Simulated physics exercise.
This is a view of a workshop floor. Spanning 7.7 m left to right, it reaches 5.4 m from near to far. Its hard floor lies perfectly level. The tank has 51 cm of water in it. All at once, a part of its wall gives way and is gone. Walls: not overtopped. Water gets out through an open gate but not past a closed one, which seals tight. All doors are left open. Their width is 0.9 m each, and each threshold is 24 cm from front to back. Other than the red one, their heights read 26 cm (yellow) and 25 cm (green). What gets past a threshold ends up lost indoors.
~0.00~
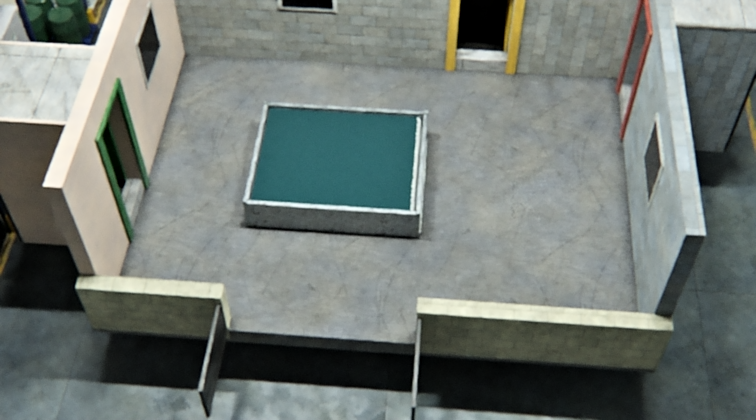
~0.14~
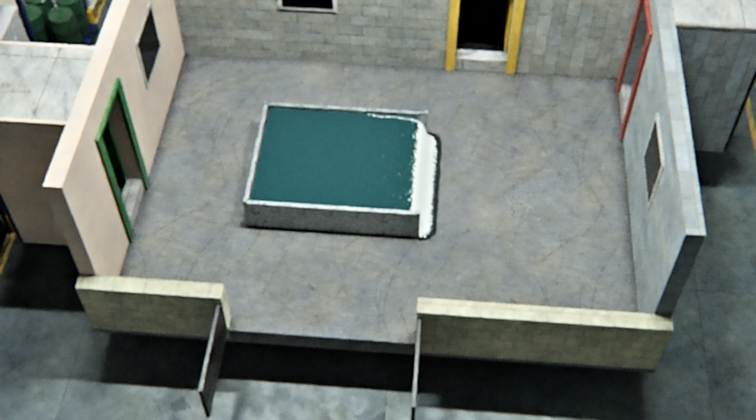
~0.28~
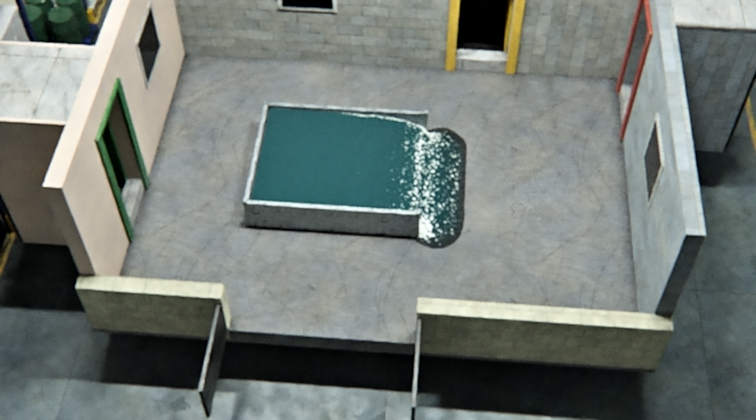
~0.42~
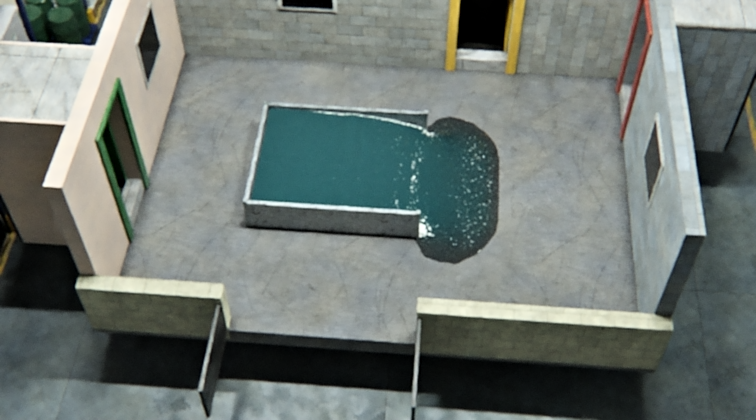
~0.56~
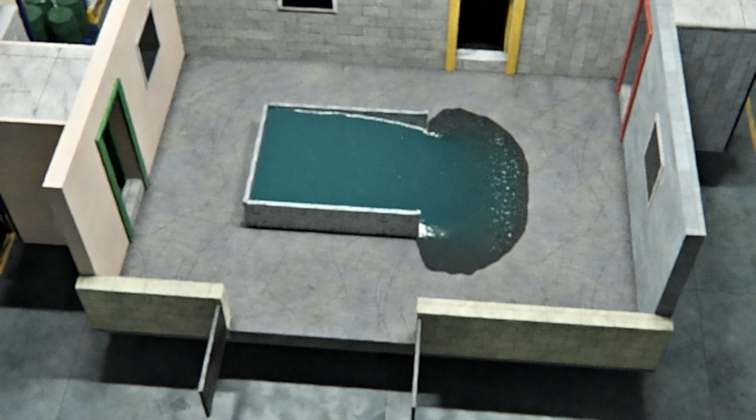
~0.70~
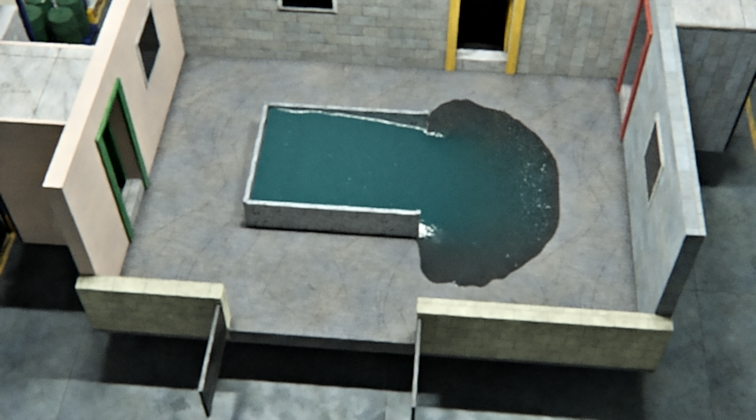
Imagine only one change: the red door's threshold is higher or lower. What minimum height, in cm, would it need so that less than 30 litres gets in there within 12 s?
About 17 cm.
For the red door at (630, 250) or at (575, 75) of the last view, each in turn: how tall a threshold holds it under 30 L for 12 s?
In turn: About 18 cm, about 17 cm.
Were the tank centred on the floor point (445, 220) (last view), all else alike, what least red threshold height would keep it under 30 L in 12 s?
Then roughly 12.5 cm.
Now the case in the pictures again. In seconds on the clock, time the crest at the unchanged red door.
Peak time: About 3.6 s.
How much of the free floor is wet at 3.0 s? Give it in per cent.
Roughly 40 percent of the floor is wet.
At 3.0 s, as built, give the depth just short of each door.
Reading in centimetres: Yellow = 3, green = 0, red = 24.
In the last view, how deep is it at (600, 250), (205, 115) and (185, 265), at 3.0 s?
Taking the spots in order: About 17, 0 and 0 centimetres.
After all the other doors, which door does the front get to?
Answer: Green door.
After 1.4 s water covers 35 % of the floor, deepest (22 cm) near (426, 211); it has not reached the red door.
After 3.0 s water covers 40 % of the floor, deepest (32 cm) near (631, 334); 24 cm at the red door, 0 litres in over its 25 cm threshold.
After 12.0 s water covers 100 % of the floor, deepest (13 cm) near (247, 190); 5 cm at the red door, 3 litres in over its 25 cm threshold.
At the red door as built, the water arrived by 1.7 s and peaked near 26 cm at 3.6 s.
With a threshold of 14 cm, 54 litres would have come in within the 12 s; with 19 cm, 17 litres. So under 30 litres takes about 17 cm.
